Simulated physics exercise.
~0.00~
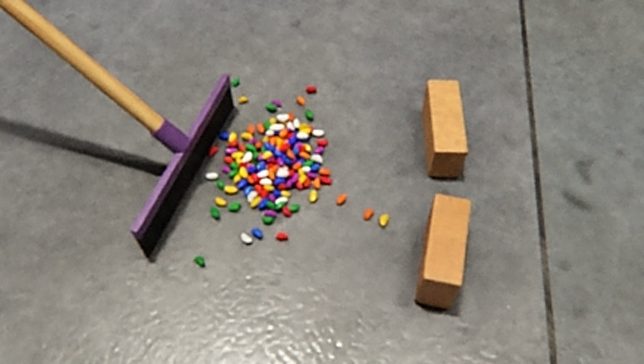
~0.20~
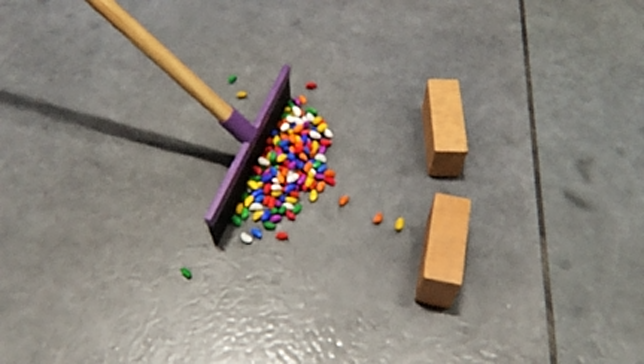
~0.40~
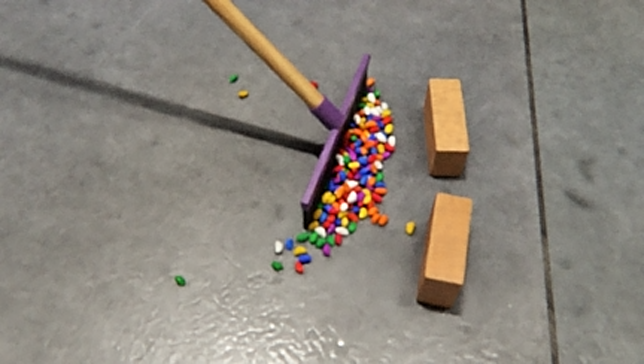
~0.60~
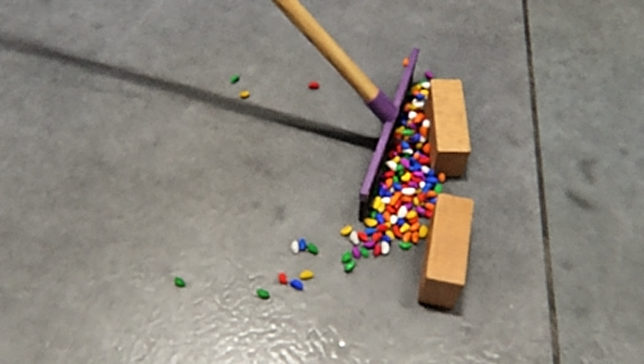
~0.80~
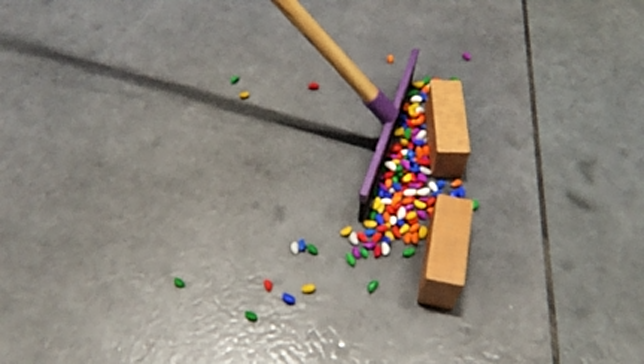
A purple squeegee pushing colourful jelly beans right across a grey floor, then halting with most held up before two fixed blocks.
